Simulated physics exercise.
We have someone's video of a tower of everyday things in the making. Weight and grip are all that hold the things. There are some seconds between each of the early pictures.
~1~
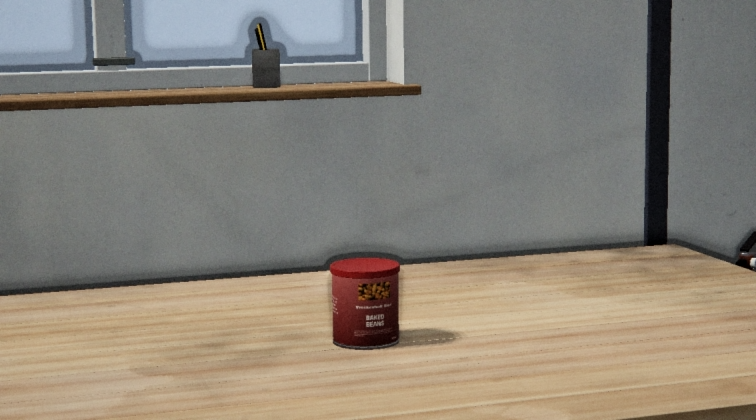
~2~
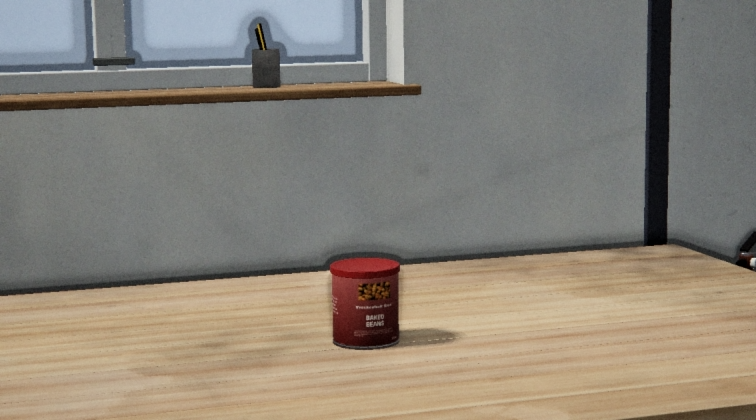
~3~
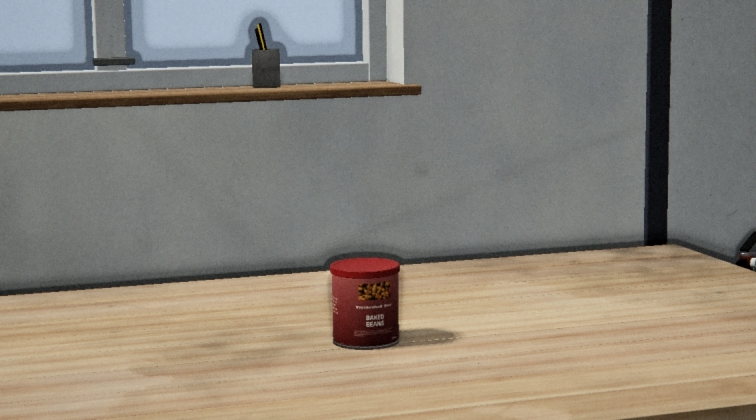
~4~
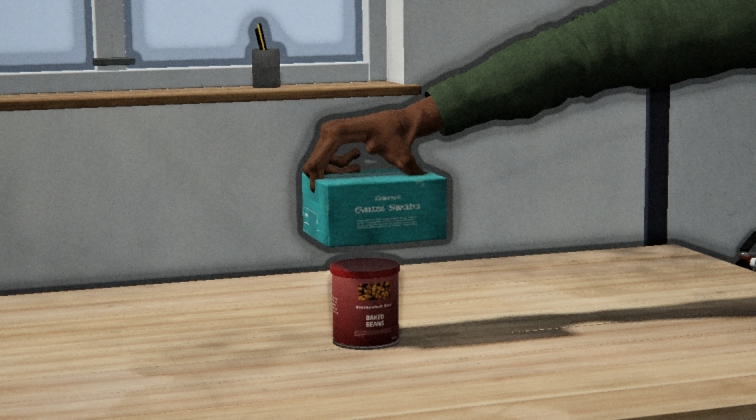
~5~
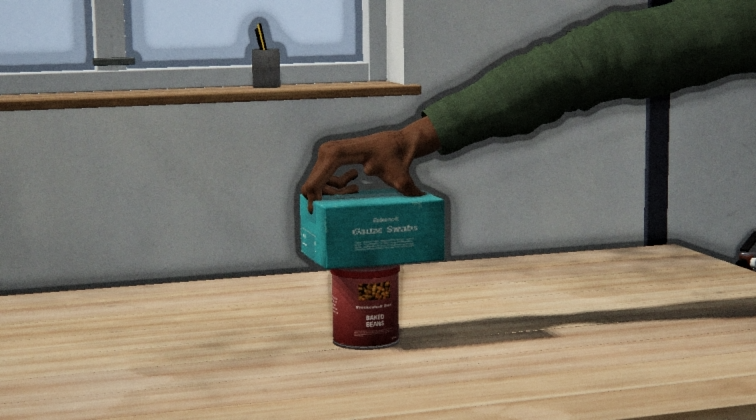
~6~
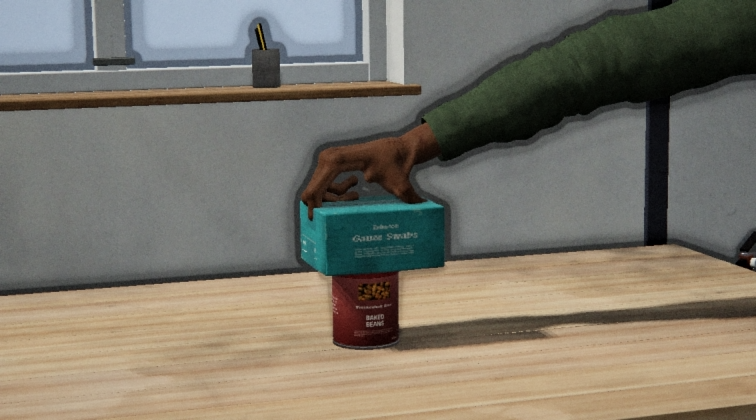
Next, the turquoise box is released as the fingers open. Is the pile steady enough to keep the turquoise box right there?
Nothing comes down.
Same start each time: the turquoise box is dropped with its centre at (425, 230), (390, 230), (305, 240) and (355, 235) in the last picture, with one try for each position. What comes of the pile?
Well, the first time it tips over, the second time it stays intact, the third time it tips over, and the fourth time it stays intact.
Then, 0.20 s after the last picture, nothing has stirred.
Then, 0.60 s after the last picture, turquoise box resting near (371, 234).
At rest, both in place. Seen from the same camera at the end, turquoise box near (371, 234). The pile holds.
